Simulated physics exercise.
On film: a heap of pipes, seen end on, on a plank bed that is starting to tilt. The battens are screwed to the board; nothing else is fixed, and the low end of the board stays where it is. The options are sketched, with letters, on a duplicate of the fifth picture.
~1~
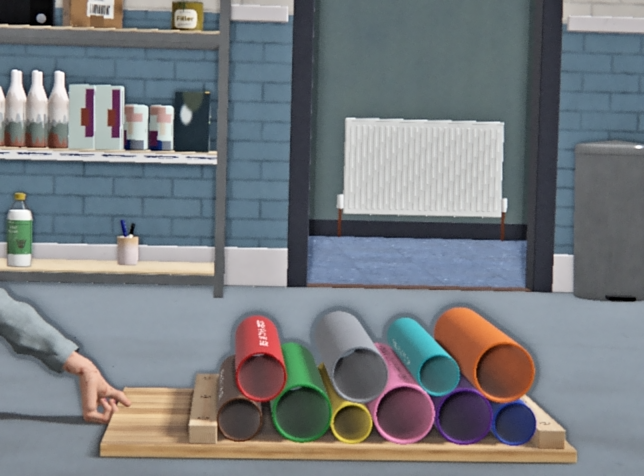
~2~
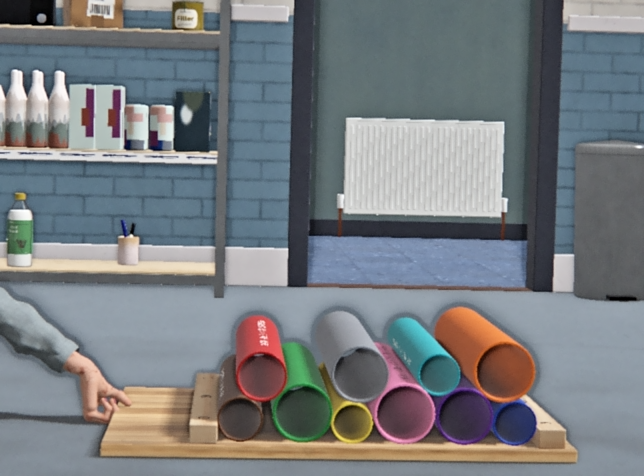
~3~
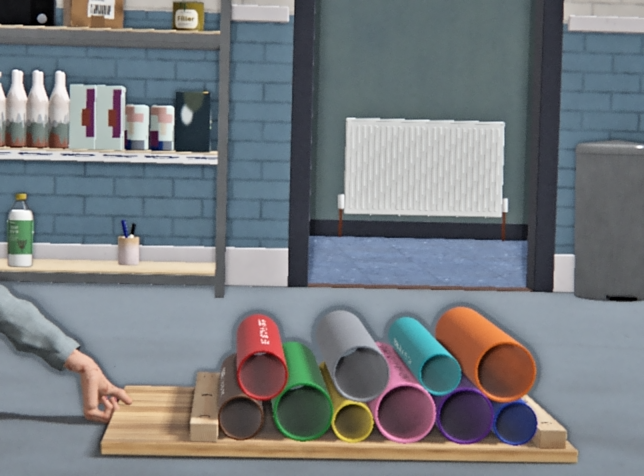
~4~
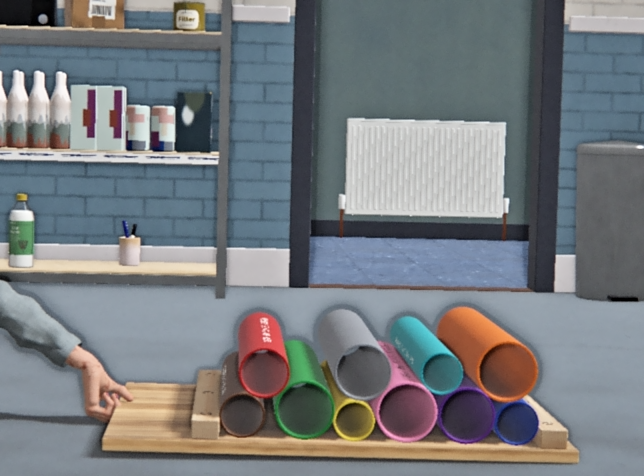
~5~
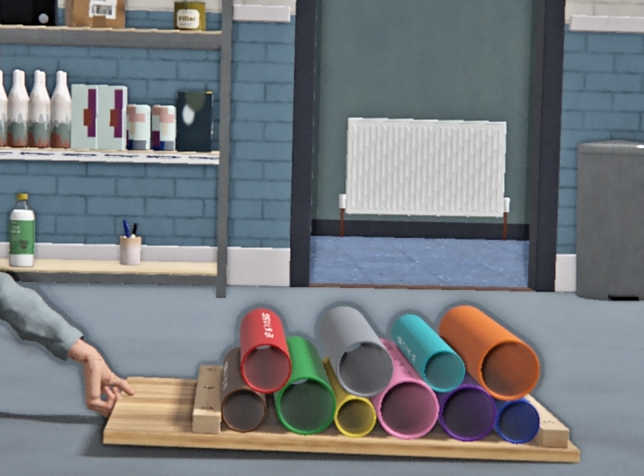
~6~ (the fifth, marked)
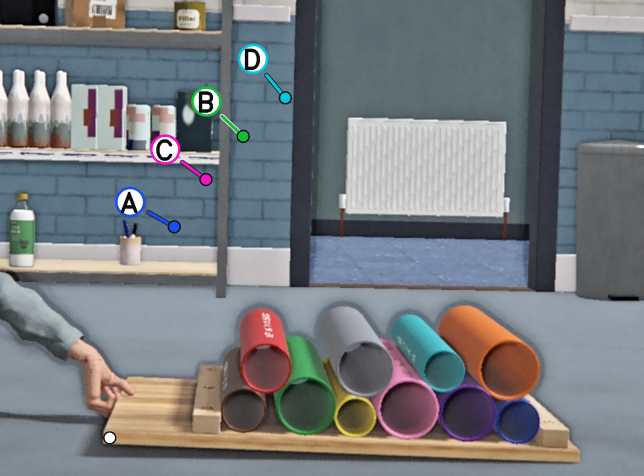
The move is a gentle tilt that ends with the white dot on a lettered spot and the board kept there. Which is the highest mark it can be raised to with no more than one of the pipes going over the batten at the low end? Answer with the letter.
The last mark within the limit is A.
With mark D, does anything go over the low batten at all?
At D: Yes.
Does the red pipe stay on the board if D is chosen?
No.
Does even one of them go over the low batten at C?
At C: Yes.
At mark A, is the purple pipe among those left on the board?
Yes.
On the copy, A at (174, 227); B at (243, 137); C at (206, 180); D at (285, 98); the white dot at (110, 438).
On A. First, board at 17°.
Then, board at 28°.
Finally, board at 28°, one over the low batten (orange).
By contrast, B two over the low batten (orange, turquoise); C two over the low batten (orange, turquoise); D four over the low batten (grey, orange, red, turquoise).
